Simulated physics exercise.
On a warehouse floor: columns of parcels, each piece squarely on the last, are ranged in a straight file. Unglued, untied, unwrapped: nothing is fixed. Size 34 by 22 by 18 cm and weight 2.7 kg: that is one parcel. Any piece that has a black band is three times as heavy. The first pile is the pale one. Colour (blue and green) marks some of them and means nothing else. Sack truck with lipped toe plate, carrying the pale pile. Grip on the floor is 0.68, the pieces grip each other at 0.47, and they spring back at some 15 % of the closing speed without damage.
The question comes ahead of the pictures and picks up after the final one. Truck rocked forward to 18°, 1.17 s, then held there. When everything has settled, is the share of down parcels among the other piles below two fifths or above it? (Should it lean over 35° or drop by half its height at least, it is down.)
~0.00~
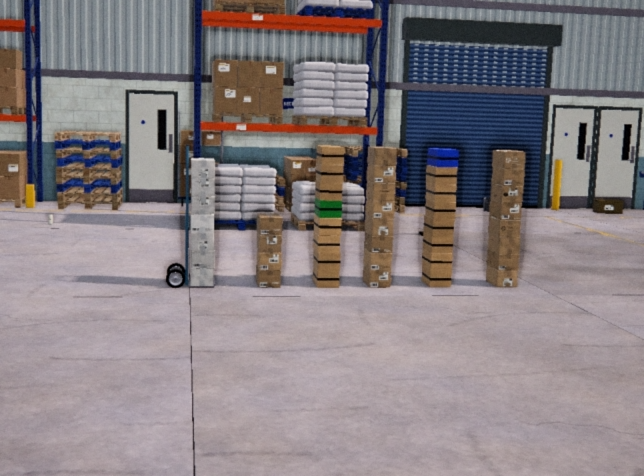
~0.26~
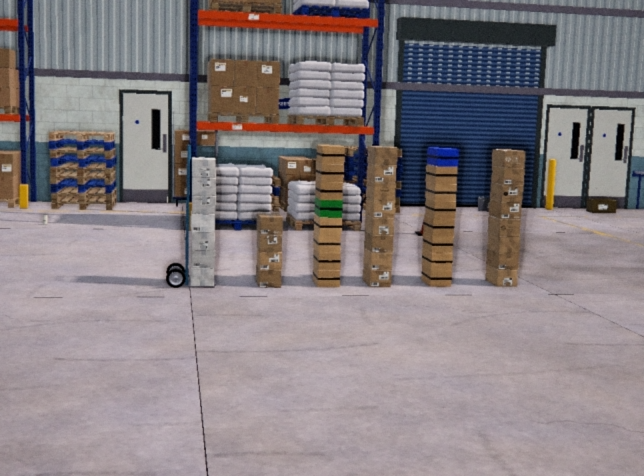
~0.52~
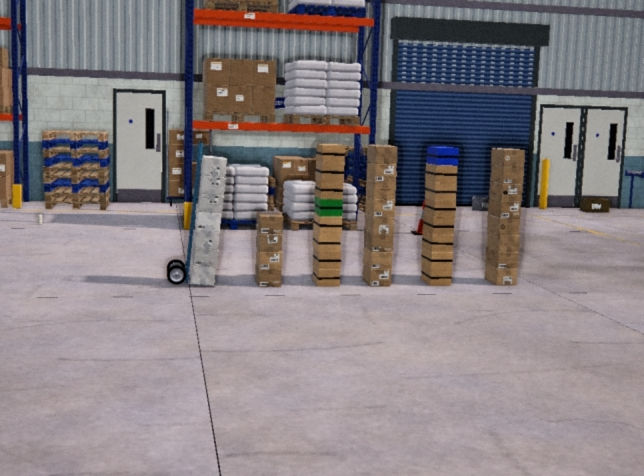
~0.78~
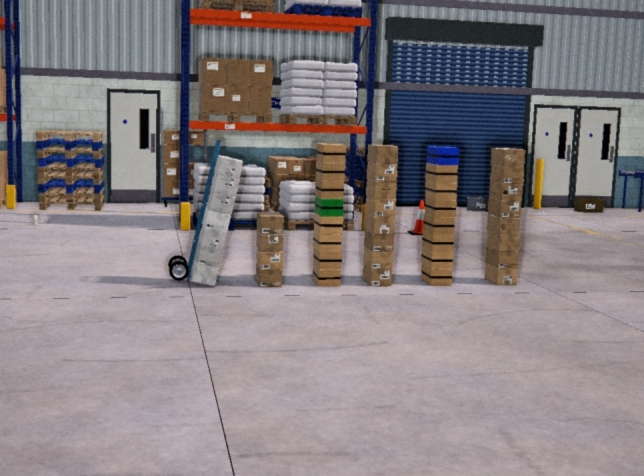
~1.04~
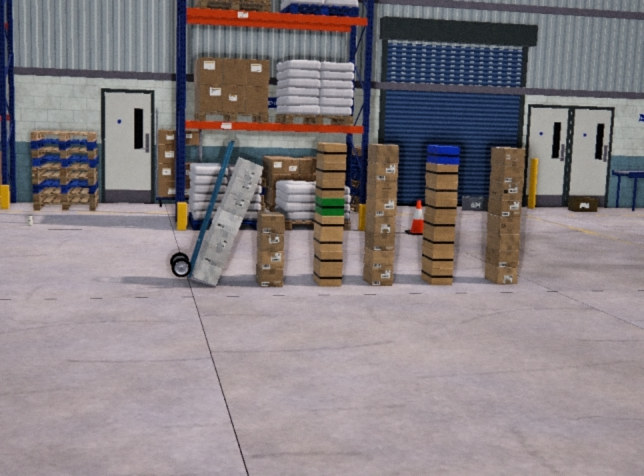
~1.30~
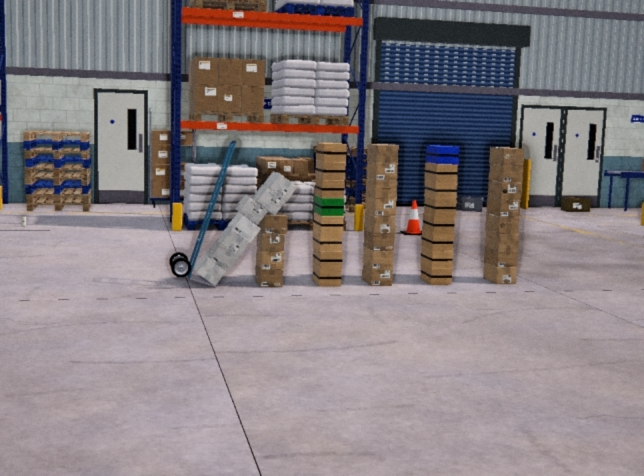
It is below two fifths.
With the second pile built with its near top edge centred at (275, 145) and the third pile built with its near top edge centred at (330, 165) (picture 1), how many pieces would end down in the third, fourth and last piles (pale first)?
Down by pile: Third 7, fourth 8, last 8.
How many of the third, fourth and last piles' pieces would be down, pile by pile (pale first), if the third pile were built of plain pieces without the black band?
In that case the third pile has 0 down, the fourth 0, the last 0.
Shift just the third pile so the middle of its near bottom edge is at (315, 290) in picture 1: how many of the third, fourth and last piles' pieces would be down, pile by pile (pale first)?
Per pile - third: 0, fourth: 0, last: 0.
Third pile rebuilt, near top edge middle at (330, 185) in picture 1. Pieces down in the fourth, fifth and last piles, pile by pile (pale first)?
Counts down - fourth: 0; fifth: 0; last: 0.
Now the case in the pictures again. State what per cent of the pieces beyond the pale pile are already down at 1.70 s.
By then 0 %.
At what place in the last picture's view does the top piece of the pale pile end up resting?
Look for the top piece around pixel (300, 273).
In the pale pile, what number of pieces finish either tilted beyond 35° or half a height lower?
Exactly 7 pale pieces do.
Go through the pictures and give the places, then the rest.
In the first frame (pixels give the middle of a visible side; the camera moves round a little), truck frame (187, 174) 0° forward; blue parcel (448, 159); green parcel (331, 210); none of the others has stirred.
Truck frame (189, 173) 1° forward; green parcel (331, 209), in the second frame.
Truck frame (198, 171) 5° forward, top of the pale pile leaning 5°; green parcel (332, 208); none of the others has stirred, in the third frame.
Truck frame (213, 170) 12° forward, top of the pale pile leaning 12°; blue parcel (448, 156); none of the others has stirred, in the fourth frame.
Truck frame (224, 169) 17° forward, top of the pale pile leaning 21°; green parcel (333, 207); none of the others has stirred, in the fifth frame.
Truck frame (226, 170) 18° forward, top of the pale pile leaning 37°; blue parcel (448, 156); green parcel (333, 207); one has shifted, in the sixth frame.
After 1.46 s, 5 of the pale pile down; none of the 36 other parcels down, 4 disturbed.
After 1.70 s, 7 of the pale pile down; none of the 36 other parcels down, 4 disturbed.
In the end (2.3 s), 7 of the pale pile down; none of the 36 other parcels down, 4 disturbed; green parcel unmoved; blue parcel unmoved. That is 0 per cent. From the last view, middles, green parcel near (330, 206), blue parcel near (442, 155).
